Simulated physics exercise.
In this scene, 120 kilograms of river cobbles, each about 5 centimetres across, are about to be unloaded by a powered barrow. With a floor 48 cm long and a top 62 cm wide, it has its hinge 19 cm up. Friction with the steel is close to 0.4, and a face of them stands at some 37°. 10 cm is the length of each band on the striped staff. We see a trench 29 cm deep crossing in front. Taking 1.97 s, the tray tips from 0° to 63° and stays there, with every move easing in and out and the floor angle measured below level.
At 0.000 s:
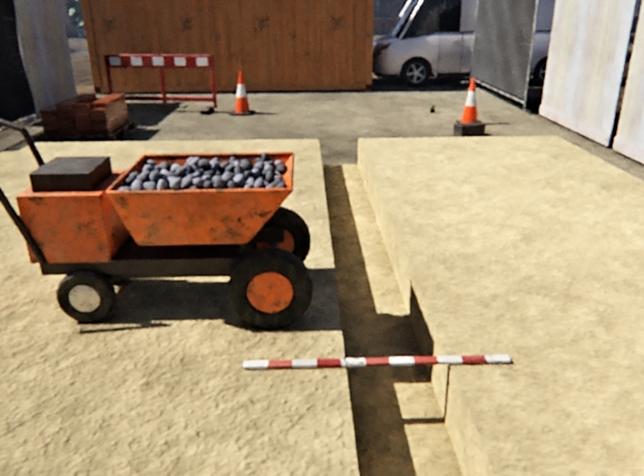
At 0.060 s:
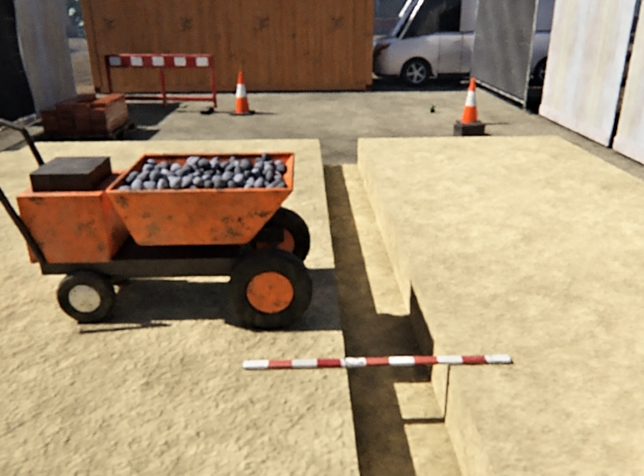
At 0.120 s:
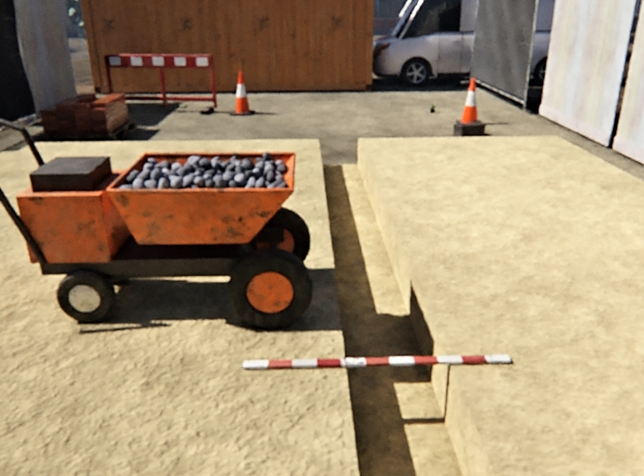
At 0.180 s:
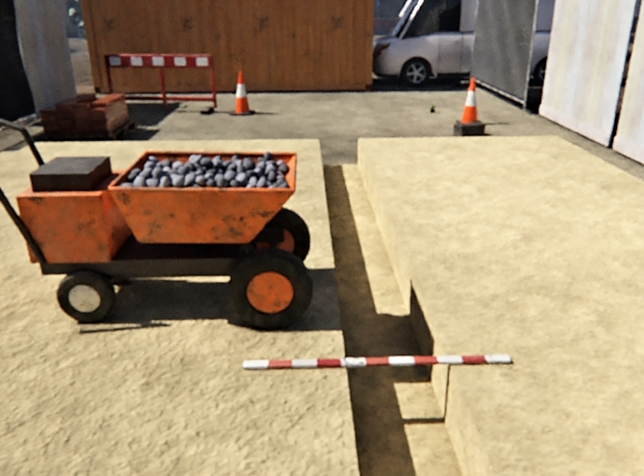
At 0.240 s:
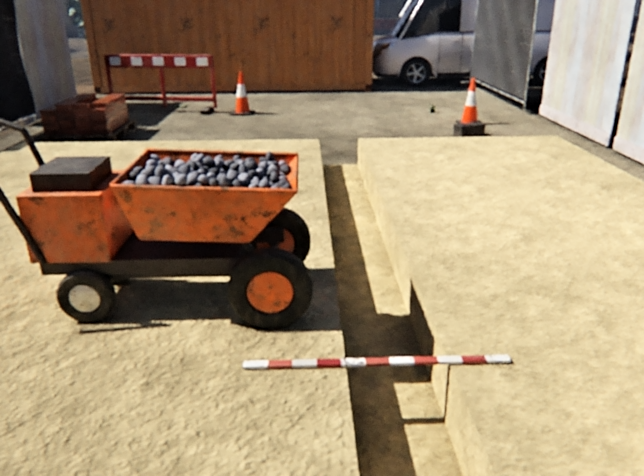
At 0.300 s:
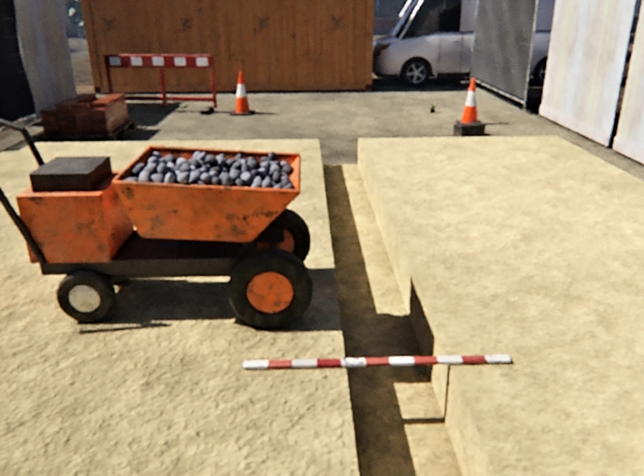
On a sunlit construction yard, an orange powered barrow loaded with dark grey stones stands left of a narrow trench crossed by a red-and-white striped pole. At first nothing moves; then its tray tilts very slightly toward the trench, the stones shifting only slightly while the wheels stay put.
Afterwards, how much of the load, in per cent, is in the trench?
About 84 per cent.
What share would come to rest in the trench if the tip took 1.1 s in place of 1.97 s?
Then about 75 per cent.
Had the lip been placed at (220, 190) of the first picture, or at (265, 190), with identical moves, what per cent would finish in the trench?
The first gives about 85 percent and the second about 95 percent.
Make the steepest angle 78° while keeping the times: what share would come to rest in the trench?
About 80%.
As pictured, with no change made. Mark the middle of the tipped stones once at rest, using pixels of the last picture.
Look at roughly (391, 331).
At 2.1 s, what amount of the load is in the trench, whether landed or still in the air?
Close to 35 per cent at that time.
After 1.5 s the floor is at 53°; 99 % in the tray, 1 % in the trench; the foremost stones are at (372, 232).
After 2.1 s the floor is at 63°; 60 % in the tray, 34 % in the trench, 6 % past the trench; the foremost stones are at (458, 298).
After 2.4 s the floor is at 63°; 37 % in the tray, 52 % in the trench, 11 % past the trench; the foremost stones are at (503, 288).
After 4.4 s the floor is at 63°; 5 % in the tray, 84 % in the trench, 11 % past the trench; the foremost stones are at (518, 285).
